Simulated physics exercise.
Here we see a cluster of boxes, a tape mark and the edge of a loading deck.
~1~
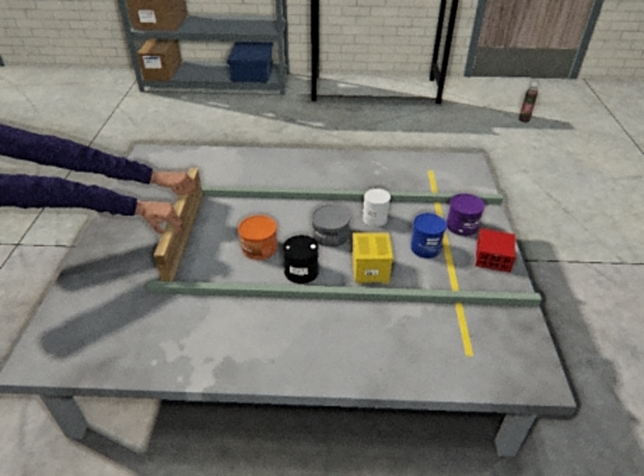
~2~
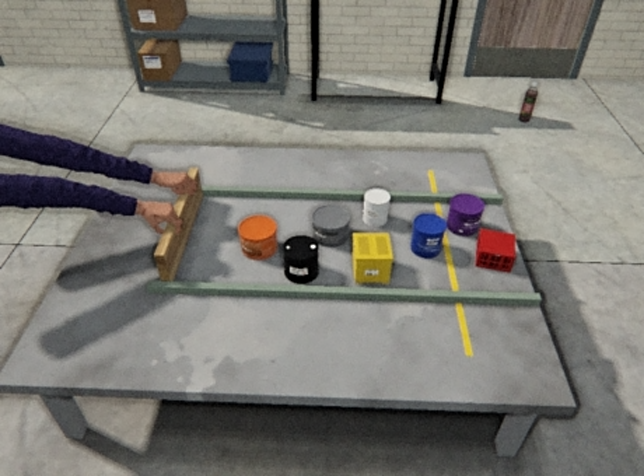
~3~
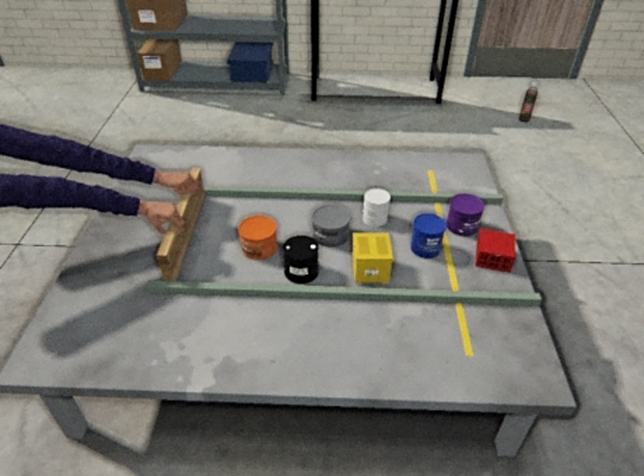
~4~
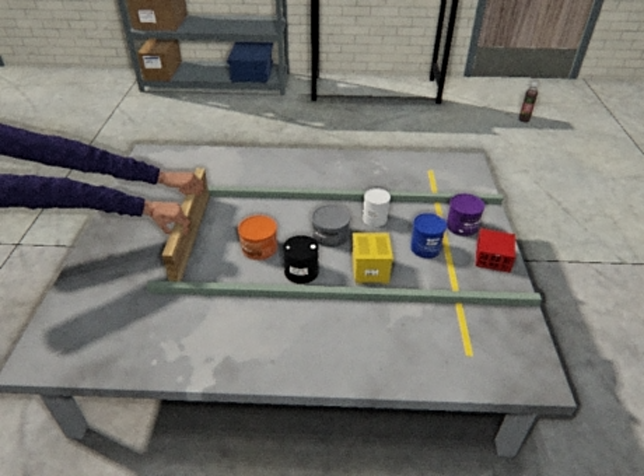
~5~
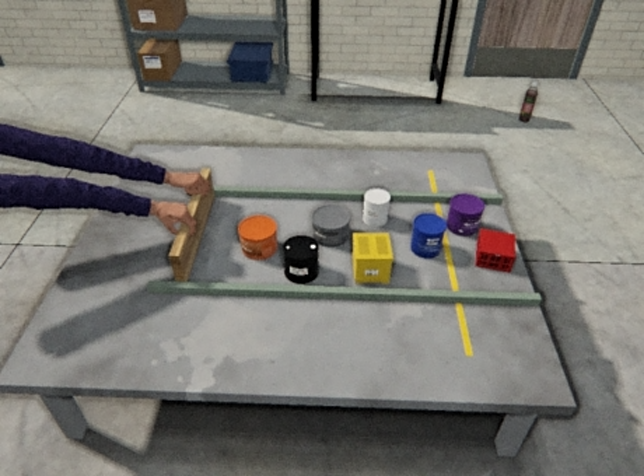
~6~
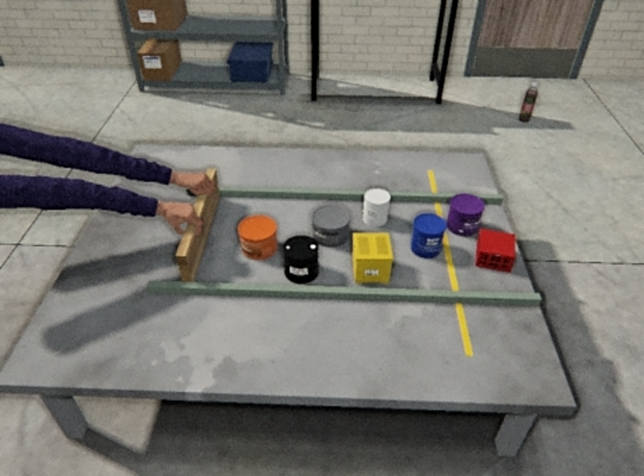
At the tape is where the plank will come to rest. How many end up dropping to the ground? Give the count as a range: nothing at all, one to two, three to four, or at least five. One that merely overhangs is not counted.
The count is one to two.
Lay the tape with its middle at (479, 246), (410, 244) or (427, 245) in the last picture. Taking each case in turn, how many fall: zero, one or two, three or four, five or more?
Going through the places as listed, I'd say three or four, then none, then zero.
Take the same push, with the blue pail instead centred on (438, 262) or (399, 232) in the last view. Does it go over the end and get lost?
Place by place, it falls; stays on.
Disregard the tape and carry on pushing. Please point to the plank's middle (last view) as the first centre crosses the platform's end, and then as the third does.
At (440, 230) for the first, at (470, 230) for the third.
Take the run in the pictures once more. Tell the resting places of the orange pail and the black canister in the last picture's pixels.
Final pixels, roughly: (469, 245) for the first, (475, 271) for the other.
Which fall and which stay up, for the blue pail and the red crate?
So the blue pail keeps its place and the red crate goes down.
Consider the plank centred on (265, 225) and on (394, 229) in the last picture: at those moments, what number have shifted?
That gives 1 for the first and 6 for the second.
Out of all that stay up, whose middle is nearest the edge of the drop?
Purple pail, foremost.
Early on, none off yet; red crate at rest near (495, 250); purple pail at rest near (465, 215); blue pail at rest near (428, 236).
Finally, the number that fall off is one or two; lost, red crate.
